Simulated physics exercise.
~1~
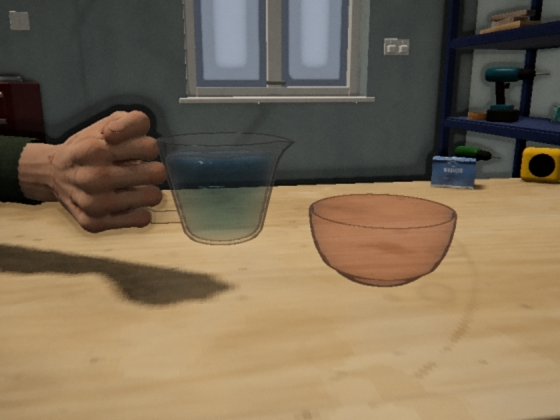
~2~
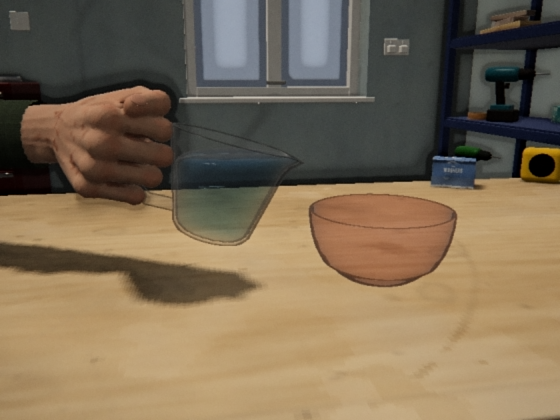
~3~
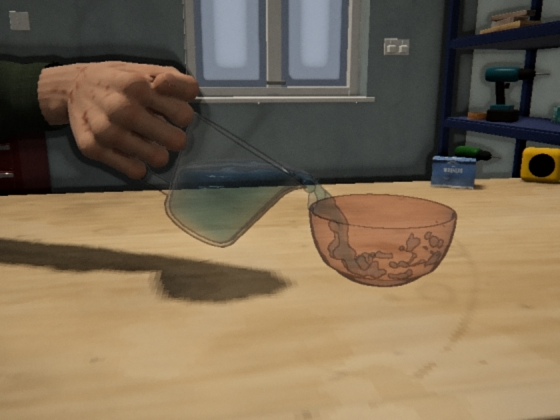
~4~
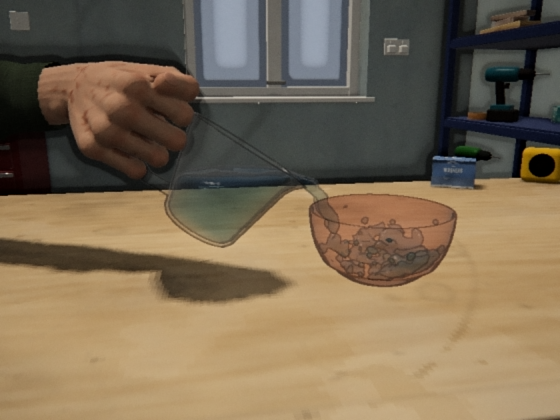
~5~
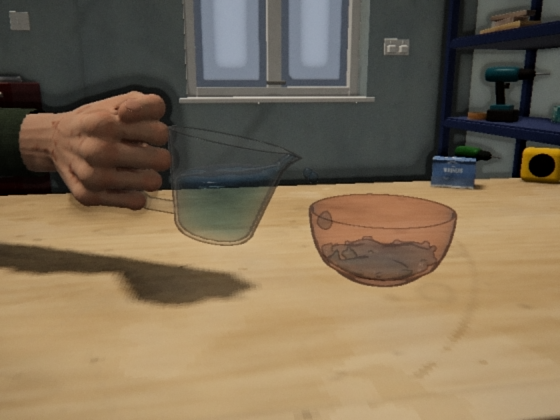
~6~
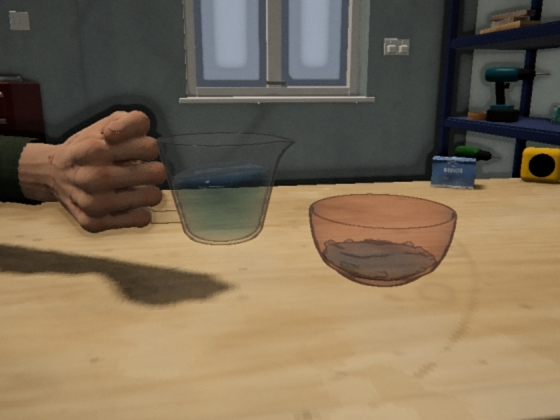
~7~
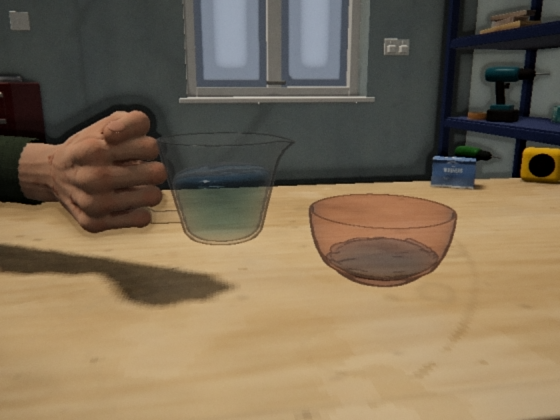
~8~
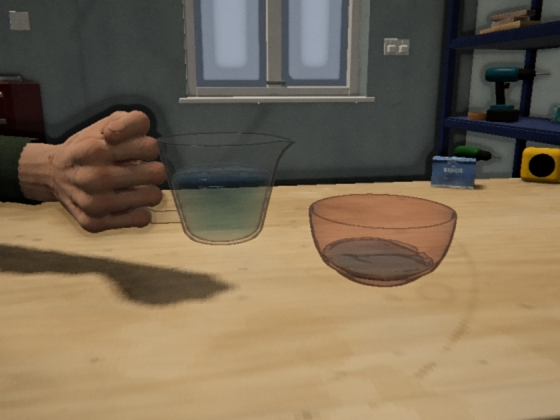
A hand tilting a clear flared jug rightward, pouring some liquid into a round reddish bowl, then levelling it, both holding liquid.
